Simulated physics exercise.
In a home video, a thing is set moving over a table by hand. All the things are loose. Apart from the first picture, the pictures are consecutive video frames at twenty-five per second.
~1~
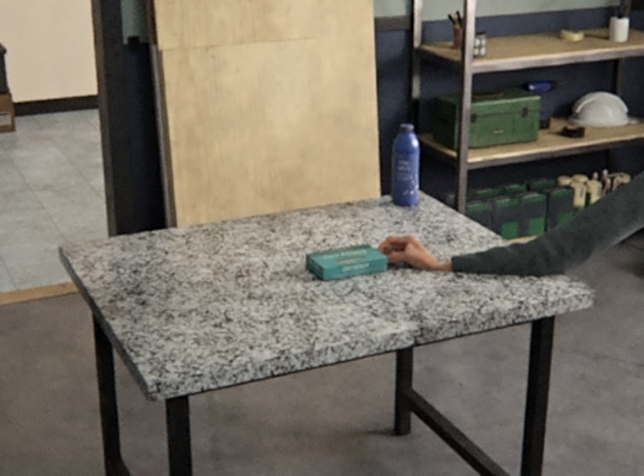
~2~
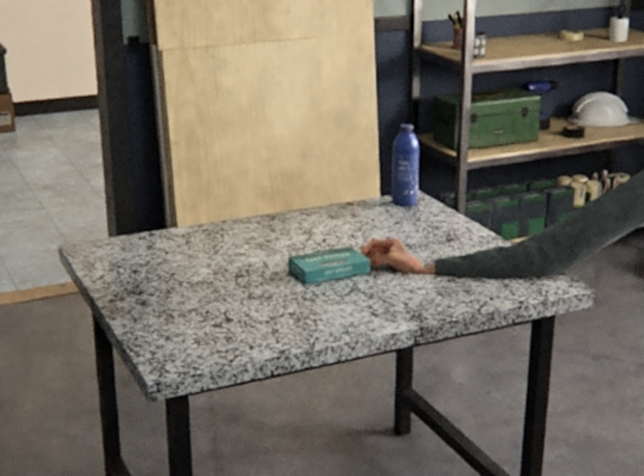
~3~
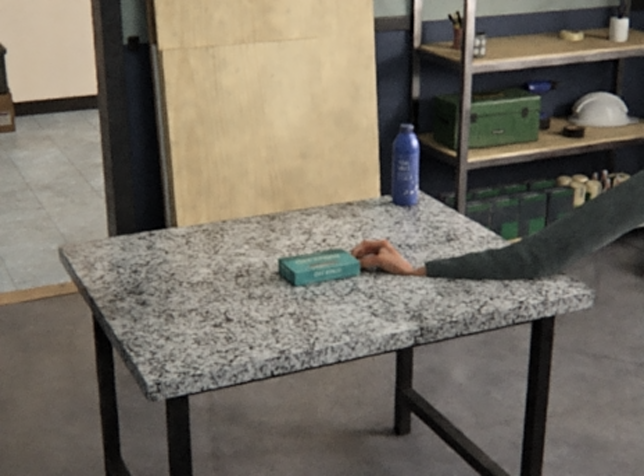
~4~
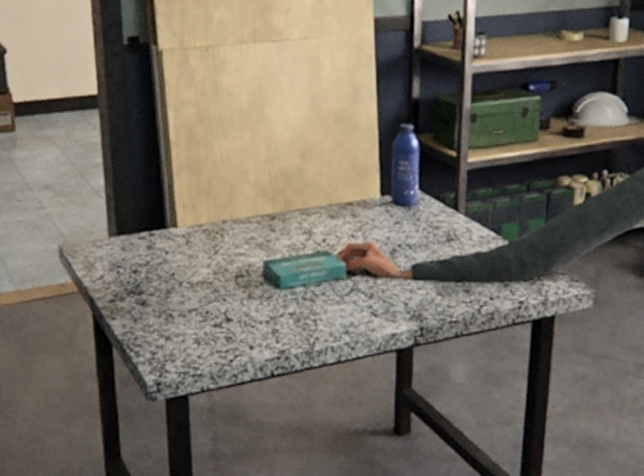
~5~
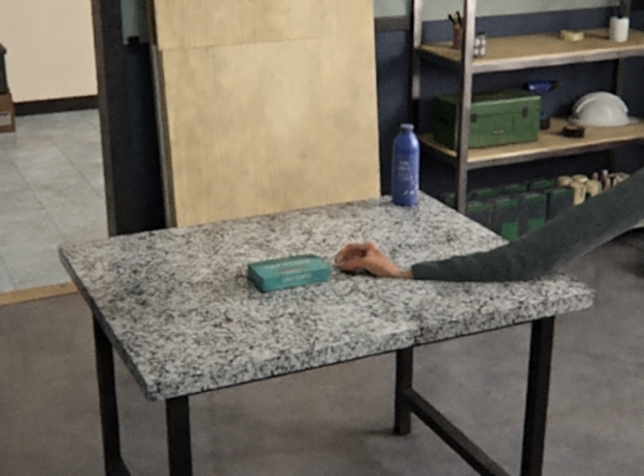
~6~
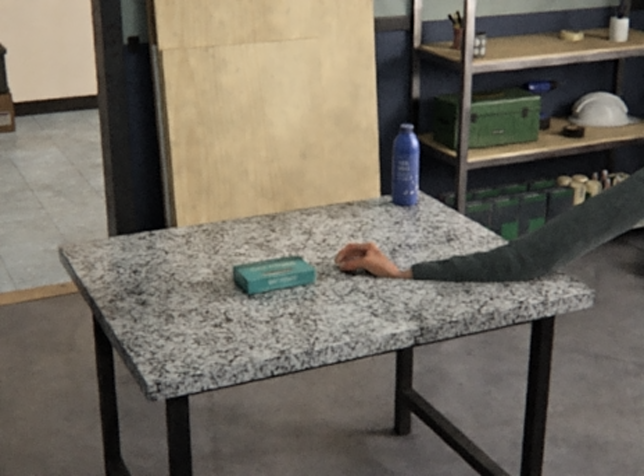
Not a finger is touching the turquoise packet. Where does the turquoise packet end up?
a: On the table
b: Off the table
(a) On the table.
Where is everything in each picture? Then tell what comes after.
Under the hand; turquoise packet (346, 262), in the first picture.
Under the hand; turquoise packet (329, 265), in the second picture.
Under the hand; turquoise packet (319, 266), in the third picture.
Turquoise packet (304, 269), in the fourth picture.
Turquoise packet (288, 272) slid a little, in the fifth picture.
Turquoise packet (274, 274) slid a little, in the sixth picture.
Then, 0.10 s after the last picture, turquoise packet slid about its own width near (244, 279).
Then, 0.30 s after the last picture, turquoise packet slid about its own width near (214, 285).
At rest, moved from the start, turquoise packet. Seen from the same camera at the end, turquoise packet near (213, 285).
